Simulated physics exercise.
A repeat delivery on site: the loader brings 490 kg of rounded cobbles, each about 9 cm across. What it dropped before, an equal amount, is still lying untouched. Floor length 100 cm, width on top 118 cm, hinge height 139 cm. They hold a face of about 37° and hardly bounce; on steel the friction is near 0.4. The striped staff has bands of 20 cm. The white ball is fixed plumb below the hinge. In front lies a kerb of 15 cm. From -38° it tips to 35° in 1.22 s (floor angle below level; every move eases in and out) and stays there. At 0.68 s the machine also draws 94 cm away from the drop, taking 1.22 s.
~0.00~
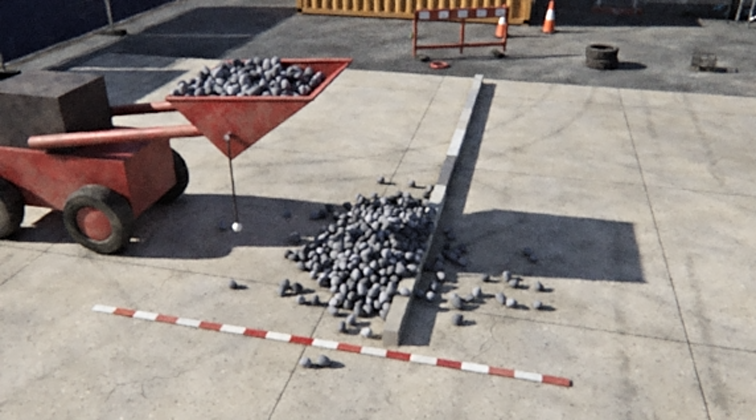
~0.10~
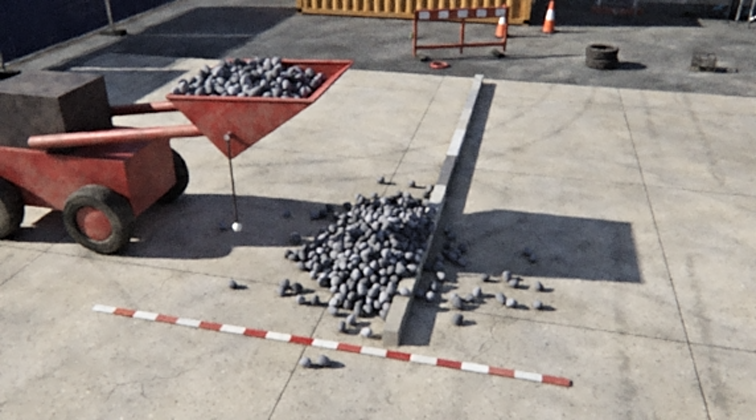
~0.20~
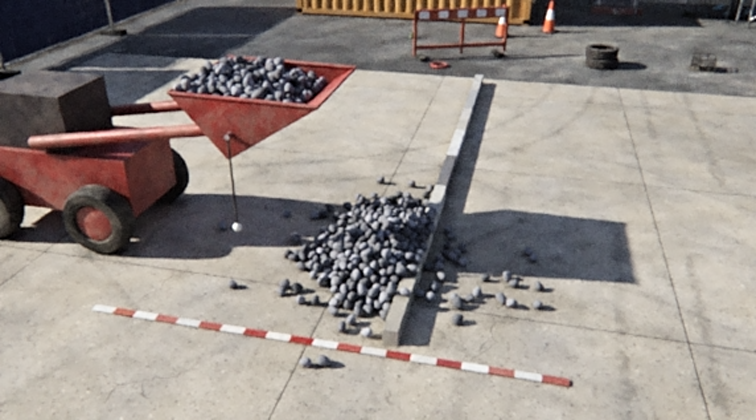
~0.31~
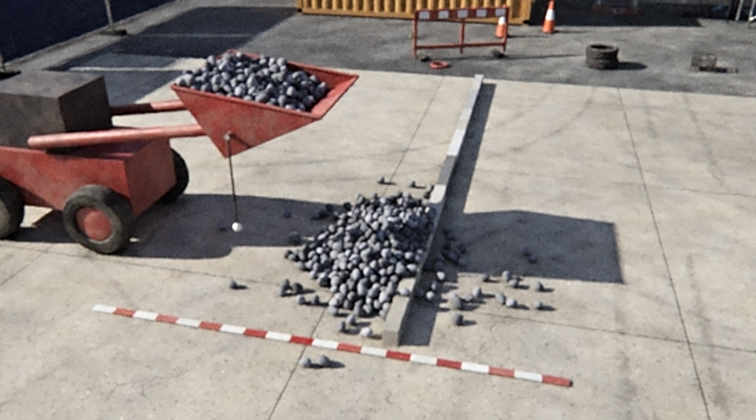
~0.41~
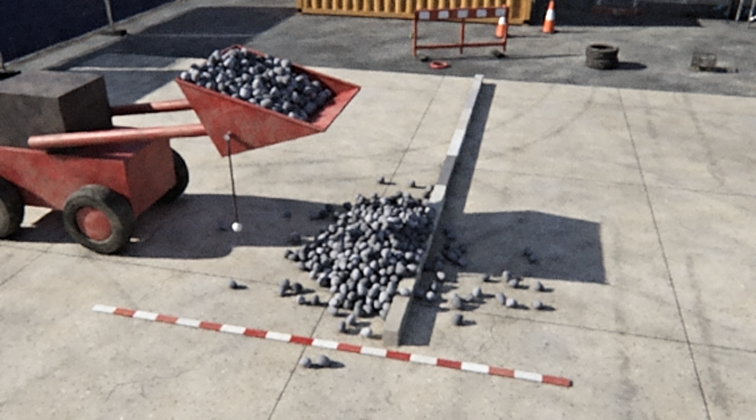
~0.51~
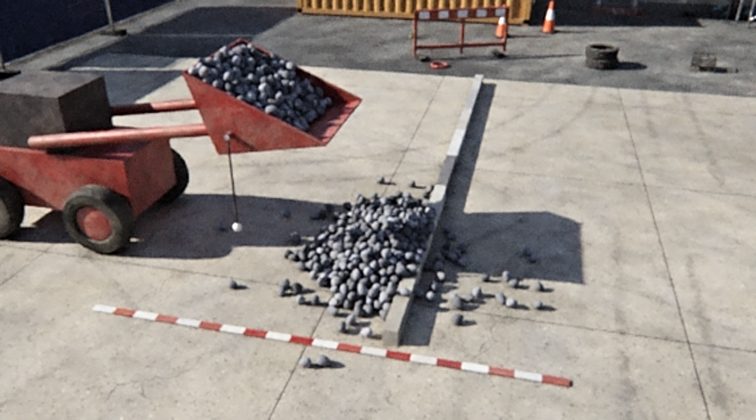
A red loader's bucket full of grey rounded stones slowly tilted its front edge downward, the stones shifting with it, while an earlier heap lay still on the concrete against a low kerb.
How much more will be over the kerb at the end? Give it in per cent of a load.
Roughly 0 per cent of a load more.
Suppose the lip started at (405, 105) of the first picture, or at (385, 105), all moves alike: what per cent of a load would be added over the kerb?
Near 20 per cent from the first place, 10 from the second.
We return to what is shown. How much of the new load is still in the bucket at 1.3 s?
Roughly 35 per cent is still inside.
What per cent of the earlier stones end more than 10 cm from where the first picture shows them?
About 0 per cent.
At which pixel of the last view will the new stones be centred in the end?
Near (303, 236).
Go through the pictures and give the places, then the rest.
Lip at (314, 99), floor tilted -38°, highest stones at (254, 67). The earlier load is highest near (390, 234), 30 cm above ground level, 94 % on this side of the kerb, 6 % over the kerb, in the first frame.
Lip at (315, 101), floor tilted -37°, highest stones at (255, 67); the stones move at 0.1 m/s on average, in the second frame.
Lip at (318, 108), floor tilted -33°, highest stones at (237, 67); the stones move at 0.2 m/s on average, in the third frame.
Lip at (321, 118), floor tilted -27°, highest stones at (230, 61); the stones move at 0.3 m/s on average, in the fourth frame.
The bucket is at -19°, its lip at (324, 131); the top of the load is at (232, 58); the stones move at 0.4 m/s on average, in the fifth frame.
Lip at (326, 145), floor tilted -10°, highest stones at (239, 53); the stones move at 0.4 m/s on average, in the sixth frame.
After 0.9 s the floor is at 24°; in per cent of one load, 100 in the bucket, 94 on this side of the kerb, 6 over the kerb; the foremost stones are at (522, 282).
After 1.3 s the floor is at 35°; in per cent of one load, 34 in the bucket, 161 on this side of the kerb, 6 over the kerb; the foremost stones are at (522, 282).
After 2.3 s the floor is at 35°; in per cent of one load, 0 in the bucket, 194 on this side of the kerb, 6 over the kerb; the foremost stones are at (522, 282).
After 5.1 s the floor is at 35°; in per cent of one load, 0 in the bucket, 194 on this side of the kerb, 6 over the kerb; the foremost stones are at (522, 282). Net gain over the kerb, 0.
